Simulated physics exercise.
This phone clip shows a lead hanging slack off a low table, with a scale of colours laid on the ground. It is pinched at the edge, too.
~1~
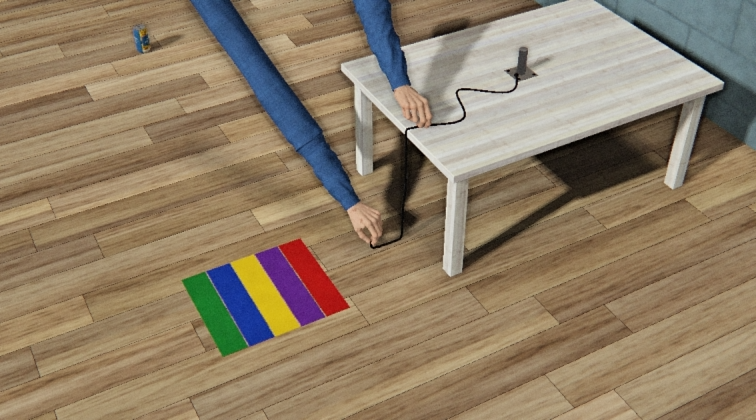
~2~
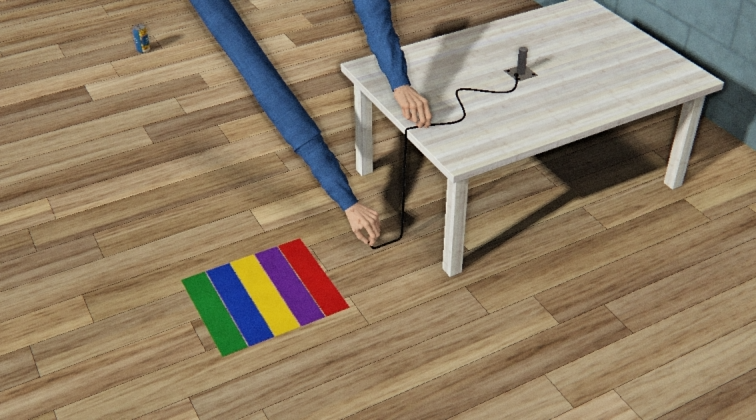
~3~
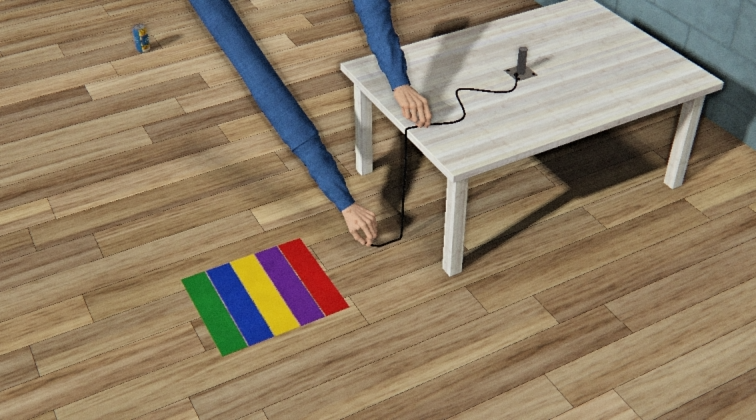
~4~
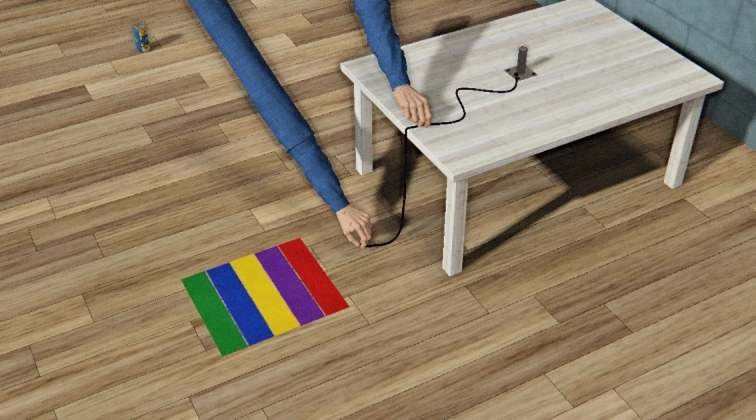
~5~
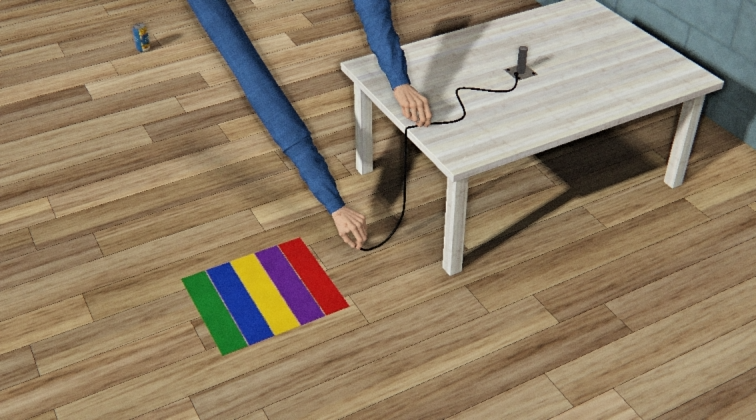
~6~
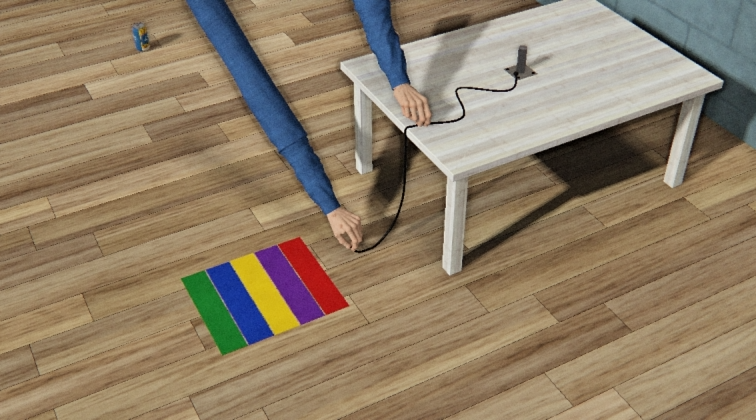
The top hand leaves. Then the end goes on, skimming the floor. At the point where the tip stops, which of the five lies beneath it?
The blue strip lies beneath it.
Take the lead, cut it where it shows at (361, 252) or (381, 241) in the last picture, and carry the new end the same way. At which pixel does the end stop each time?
For the first cut it's about (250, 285), and for the second about (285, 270).
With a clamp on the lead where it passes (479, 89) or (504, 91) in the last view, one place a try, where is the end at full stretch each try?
In order of the tries, close to (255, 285) and close to (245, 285).
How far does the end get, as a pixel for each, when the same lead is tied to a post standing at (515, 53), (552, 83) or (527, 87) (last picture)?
Try by try: (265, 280), (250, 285) and (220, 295).
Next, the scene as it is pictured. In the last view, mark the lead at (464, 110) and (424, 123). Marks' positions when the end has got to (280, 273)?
They end up close to (423, 117) and (395, 154).
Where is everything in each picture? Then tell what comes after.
The first picture shows end (371, 242); red (329, 299); purple (305, 308); yellow (280, 318); blue (254, 327); green (228, 337).
The second picture shows end (369, 242); lead through (514, 89) (458, 90) (460, 121) (406, 133) (404, 184) (402, 228).
The third picture shows end (366, 243).
The fourth picture shows end (361, 245); lead through (514, 88) (458, 90) (460, 120) (406, 133) (405, 183) (401, 228).
The fifth picture shows end (356, 246).
The sixth picture shows end (351, 247); lead through (514, 87) (458, 89) (460, 119) (406, 132) (405, 182) (391, 228).
A little later, end near (280, 273); over purple.
Next, end near (251, 284); over yellow.
When it is tight, end near (233, 290); over blue. It halts on the blue strip.
